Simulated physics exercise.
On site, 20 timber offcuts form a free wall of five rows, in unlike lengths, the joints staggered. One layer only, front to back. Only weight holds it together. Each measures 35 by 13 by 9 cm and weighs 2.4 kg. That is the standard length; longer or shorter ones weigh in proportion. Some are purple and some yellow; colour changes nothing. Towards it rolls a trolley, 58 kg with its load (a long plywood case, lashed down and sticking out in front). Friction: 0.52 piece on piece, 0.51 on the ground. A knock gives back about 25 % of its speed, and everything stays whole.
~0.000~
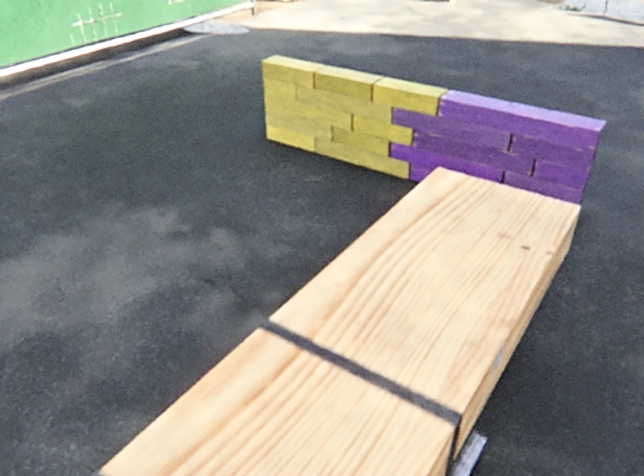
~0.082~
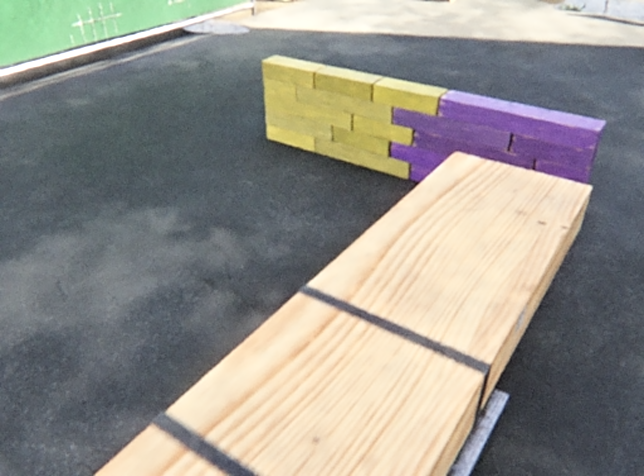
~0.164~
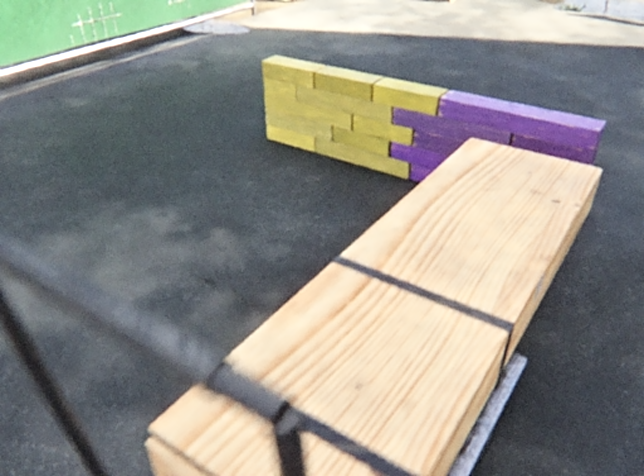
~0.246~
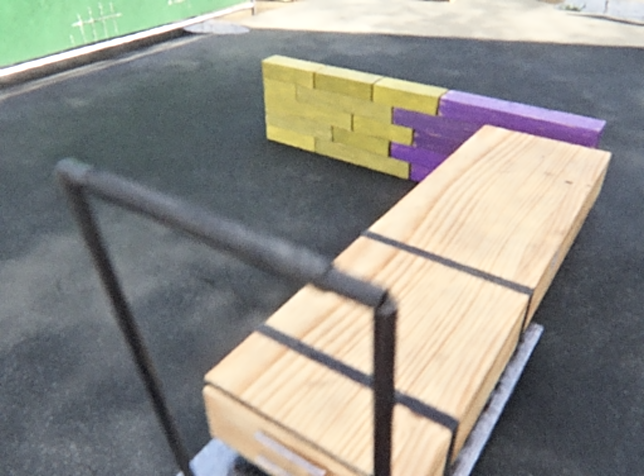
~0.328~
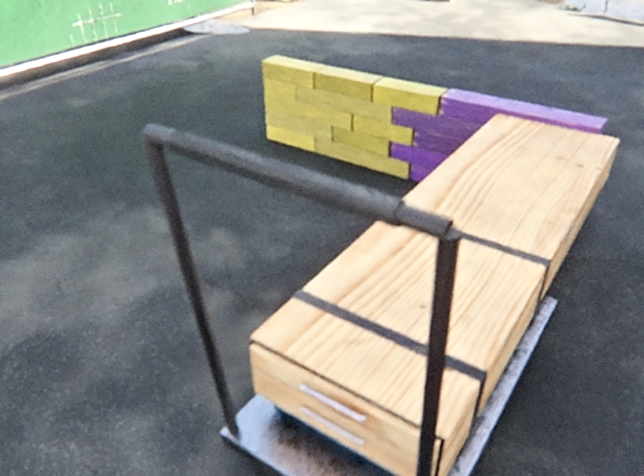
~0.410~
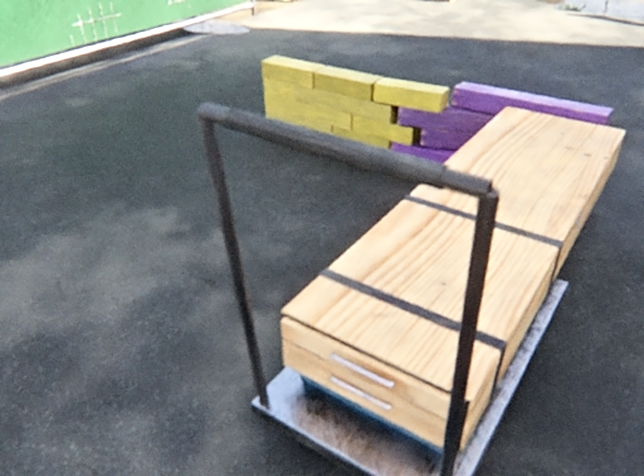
A trolley carrying a long strapped wooden case rolls towards a yellow and purple block wall, pushing into its purple side.
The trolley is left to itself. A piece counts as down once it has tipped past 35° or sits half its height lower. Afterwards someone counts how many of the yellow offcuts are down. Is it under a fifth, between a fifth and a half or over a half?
Ending down: Under a fifth.
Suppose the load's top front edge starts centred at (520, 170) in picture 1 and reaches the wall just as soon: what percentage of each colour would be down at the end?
In that case yellow 10, purple 70 per cent.
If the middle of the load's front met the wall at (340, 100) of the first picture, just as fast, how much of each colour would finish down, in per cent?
In that case yellow 70, purple 20 per cent.
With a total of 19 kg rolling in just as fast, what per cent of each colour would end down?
In that case yellow 10, purple 70 per cent.
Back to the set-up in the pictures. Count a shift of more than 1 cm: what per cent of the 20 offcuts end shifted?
It is 50 per cent.
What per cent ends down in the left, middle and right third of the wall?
Left 0, middle 30, right 70 per cent.
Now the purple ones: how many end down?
By colour: Purple 6.
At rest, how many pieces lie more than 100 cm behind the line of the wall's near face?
About 2.
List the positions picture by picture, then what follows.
In the first frame (each place is the centre of the face we see best), load (573, 228) 62 cm short of the wall; top yellow offcut (287, 74); top purple offcut (512, 123); all as stacked.
The second frame shows load (585, 207) 45 cm short of the wall; top yellow offcut (287, 74).
The third frame shows load (595, 188) 29 cm short of the wall; top yellow offcut (287, 74).
The fourth frame shows load (605, 171) 13 cm short of the wall; top yellow offcut (287, 74).
The fifth frame shows load (613, 156) 21 mm into the wall's line; top yellow offcut (287, 74); 5 have shifted.
The sixth frame shows load (620, 147) 14 cm into the wall's line; top yellow offcut (286, 74); top purple offcut (524, 110) tilted 5°; 7 have shifted.
By 0.62 s, load 42 cm past the wall's line, still rolling; none of the 11 yellow offcuts down (5 of 20 in all colours); top yellow offcut unmoved; top purple offcut tilted 27°, 17 cm lower.
By 1.12 s, load 1.04 m past the wall's line, still rolling; 1 of the 11 yellow offcuts down (7 of 20 in all colours); top yellow offcut unmoved; top purple offcut upside down.
When it is over (3.4 s), load 1.69 m past the wall's line, still rolling; 1 of the 11 yellow offcuts down (7 of 20 in all colours); top yellow offcut unmoved; top purple offcut upside down. That is 9 per cent. In pixels of the last frame, middles, top yellow offcut near (293, 71), top purple offcut near (559, 118).
